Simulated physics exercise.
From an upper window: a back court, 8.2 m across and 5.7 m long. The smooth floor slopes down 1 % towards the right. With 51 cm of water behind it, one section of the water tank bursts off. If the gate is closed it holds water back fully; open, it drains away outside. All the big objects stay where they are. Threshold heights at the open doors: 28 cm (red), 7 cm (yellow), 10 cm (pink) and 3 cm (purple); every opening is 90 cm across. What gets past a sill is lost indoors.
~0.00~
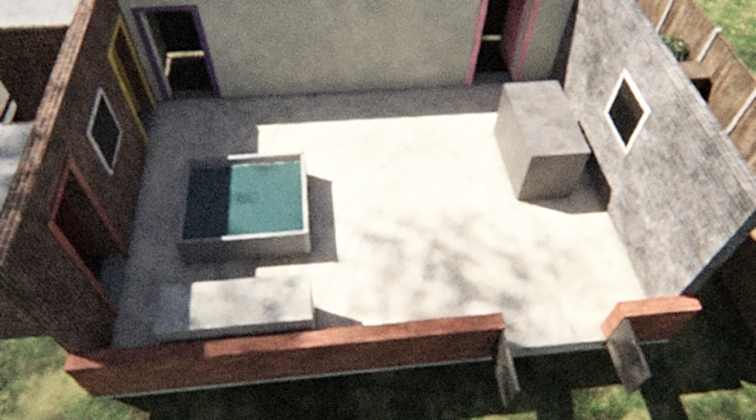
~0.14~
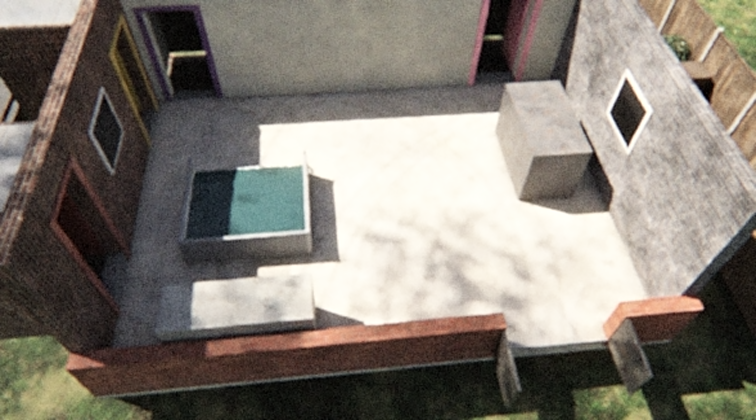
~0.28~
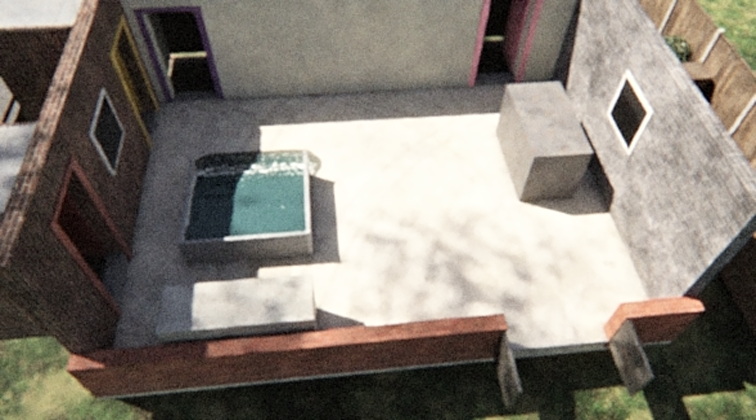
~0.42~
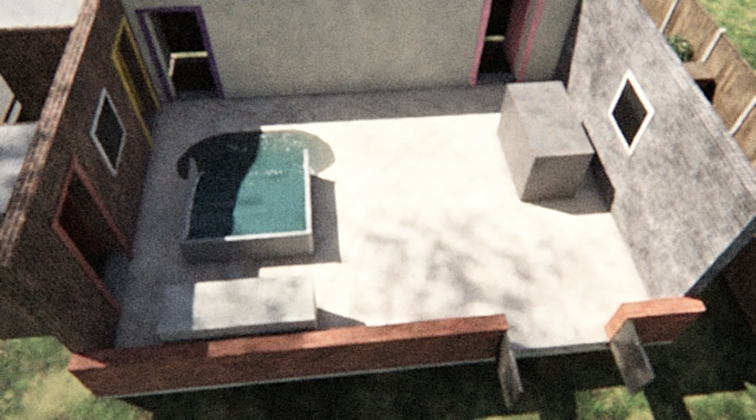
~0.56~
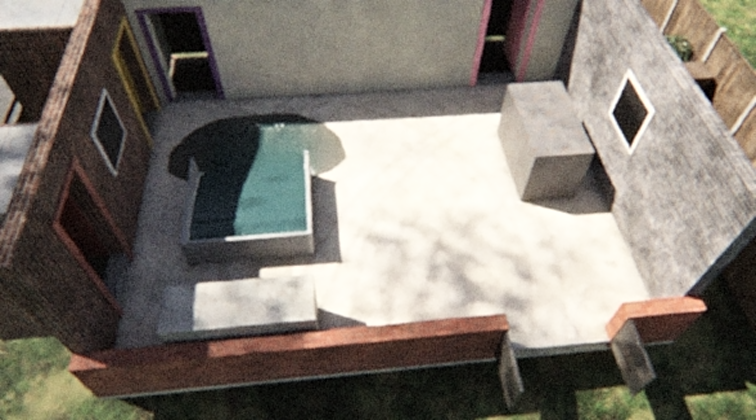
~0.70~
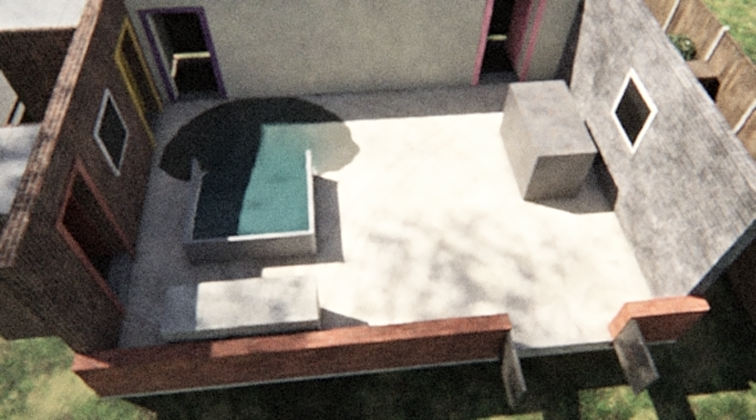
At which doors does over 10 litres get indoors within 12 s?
Door by door: At the red door it stays under the limit; at the yellow door it goes over the limit; at the pink door it stays under the limit; at the purple door it passes the limit.
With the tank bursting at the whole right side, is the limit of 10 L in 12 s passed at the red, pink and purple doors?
Then: Red under, pink past it, purple not over.
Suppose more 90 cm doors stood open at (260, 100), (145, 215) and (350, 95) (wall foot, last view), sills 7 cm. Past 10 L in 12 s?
In that order: Above, not over, over.
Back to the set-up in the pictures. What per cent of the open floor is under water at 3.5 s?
Some 40 per cent of it.
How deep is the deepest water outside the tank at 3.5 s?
About 16 cm.
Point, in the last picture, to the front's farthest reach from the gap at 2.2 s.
At about (452, 89).
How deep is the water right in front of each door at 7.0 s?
Depths in cm: Red 3, yellow 4, pink 8, purple 5.
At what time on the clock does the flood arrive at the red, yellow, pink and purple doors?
Red 5.0 s, yellow 1.0 s, pink 2.6 s, purple 0.9 s.
After 1.4 s water covers 20 % of the floor and is deepest (33 cm) near (262, 100); red door not reached, yellow door 6 cm at the sill, 0 L in, pink door not reached, purple door 12 cm at the sill, 17 L in.
After 2.2 s water covers 25 % of the floor and is deepest (27 cm) near (262, 106); red door not reached, yellow door 11 cm at the sill, 1 L in, pink door not reached, purple door 19 cm at the sill, 81 L in.
After 3.5 s water covers 40 % of the floor and is deepest (16 cm) near (171, 111); red door not reached, yellow door 14 cm at the sill, 32 L in, pink door 4 cm at the sill, 0 L in, purple door 13 cm at the sill, 169 L in.
After 7.0 s water covers 70 % of the floor and is deepest (11 cm) near (551, 84); red door 3 cm at the sill, 0 L in, yellow door 4 cm at the sill, 57 L in, pink door 8 cm at the sill, 0 L in, purple door 5 cm at the sill, 242 L in.
After 12.0 s water covers 80 % of the floor and is deepest (8 cm) near (556, 113); red door 3 cm at the sill, 0 L in, yellow door 1 cm at the sill, 57 L in, pink door 7 cm at the sill, 0 L in, purple door 1 cm at the sill, 246 L in.
